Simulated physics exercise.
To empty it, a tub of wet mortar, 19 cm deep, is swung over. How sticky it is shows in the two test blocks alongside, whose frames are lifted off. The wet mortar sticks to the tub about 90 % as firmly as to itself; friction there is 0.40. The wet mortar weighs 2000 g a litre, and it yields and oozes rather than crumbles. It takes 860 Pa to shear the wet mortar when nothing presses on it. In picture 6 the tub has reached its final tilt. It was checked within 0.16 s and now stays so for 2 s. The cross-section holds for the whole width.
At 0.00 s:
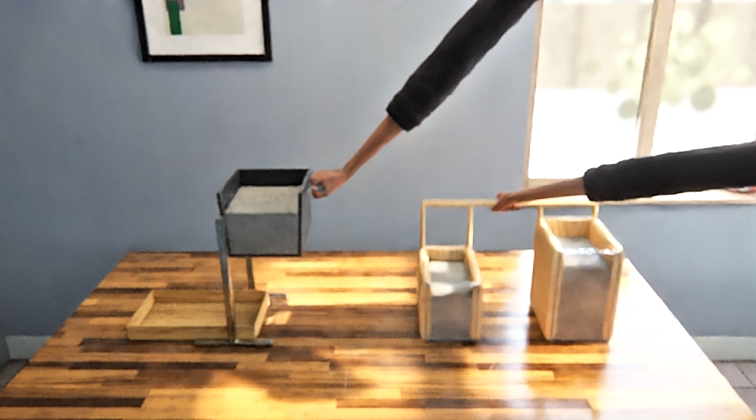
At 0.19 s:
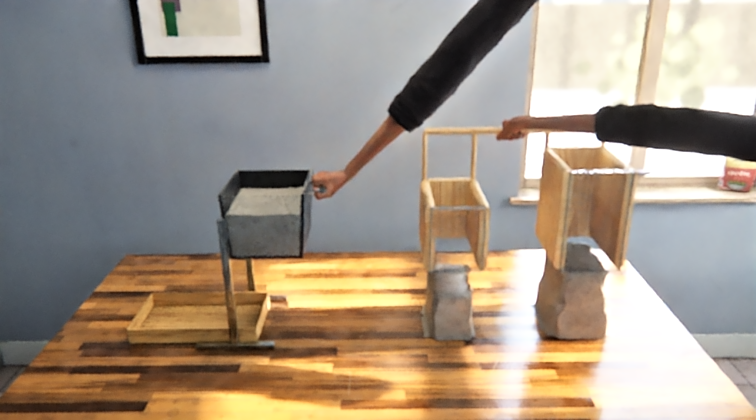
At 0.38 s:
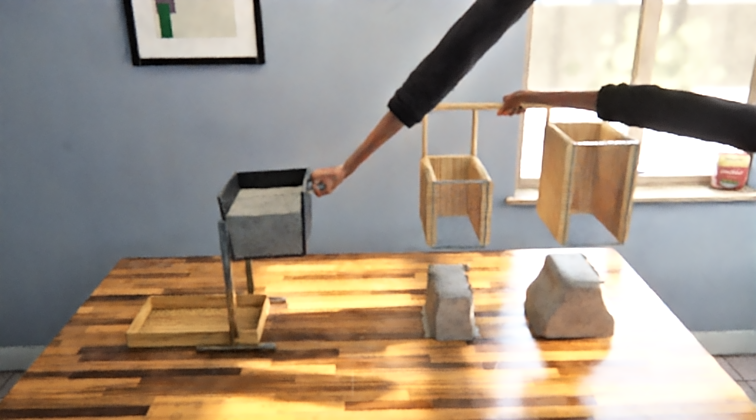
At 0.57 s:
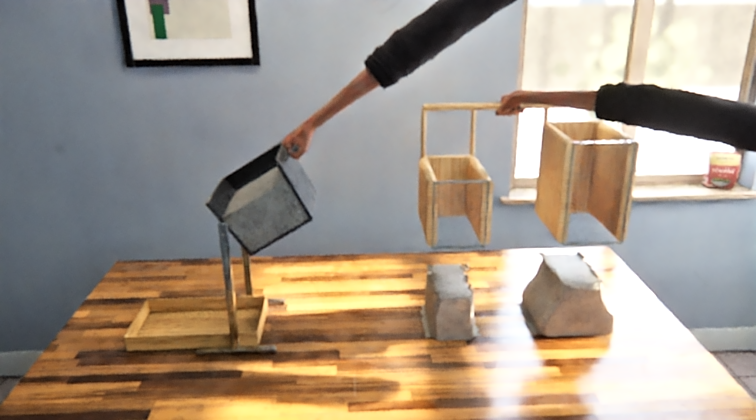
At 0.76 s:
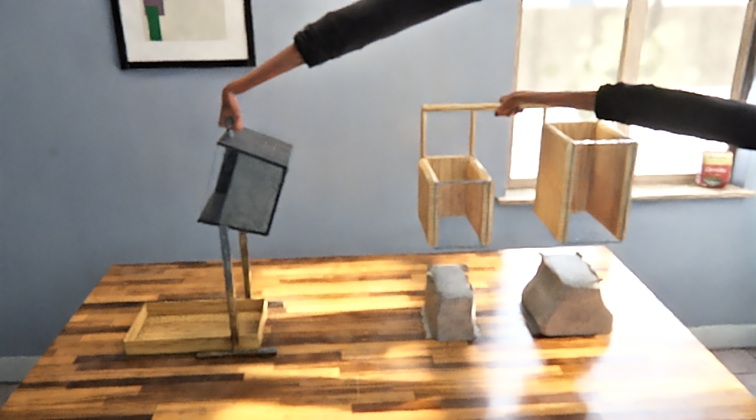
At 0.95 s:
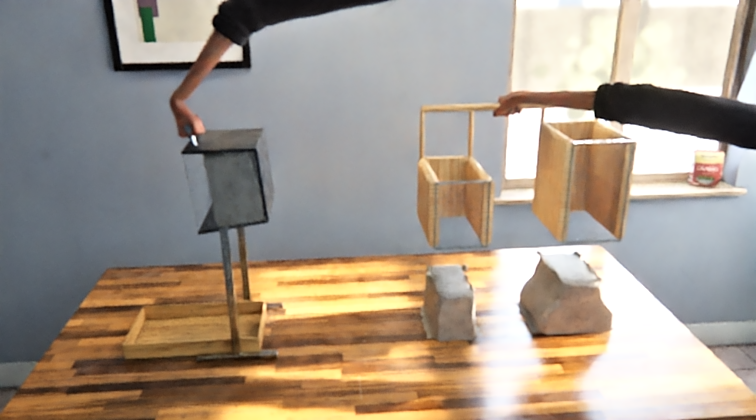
A dark grey metal tub of wet mortar stands on upright supports above a shallow wooden tray, at the left of a striped wooden table seen from the front in a blue-walled room with a bright window. At right, one hand lifts two joined wooden moulds off two grey blocks, which slump, the larger spreading more. Another hand then swings the tub steeply over leftward, while the view shifts slightly.
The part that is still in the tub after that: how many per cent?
Close to 46 per cent.
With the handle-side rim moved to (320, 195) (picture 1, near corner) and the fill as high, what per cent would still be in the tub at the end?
Then about 45 %.
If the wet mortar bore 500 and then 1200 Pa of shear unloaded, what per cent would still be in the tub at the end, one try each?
In that order: 50 %, 100 %.
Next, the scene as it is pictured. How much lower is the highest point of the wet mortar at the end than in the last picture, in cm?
Some 10 cm.
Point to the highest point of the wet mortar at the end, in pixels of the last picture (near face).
Near (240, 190).
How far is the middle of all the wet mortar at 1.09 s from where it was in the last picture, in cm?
About 3 cm.
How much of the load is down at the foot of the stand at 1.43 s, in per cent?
Some 0 per cent.
After 1.09 s, the tub is at 94 degrees and holds 100 %.
After 1.26 s, the tub is at 94 degrees and holds 88 %.
After 1.43 s, the tub is at 94 degrees and holds 68 %.
After 1.60 s, the tub is at 94 degrees and holds 47 %.
After 2.95 s, at the end, the tub is at 94 degrees and holds 46 %.
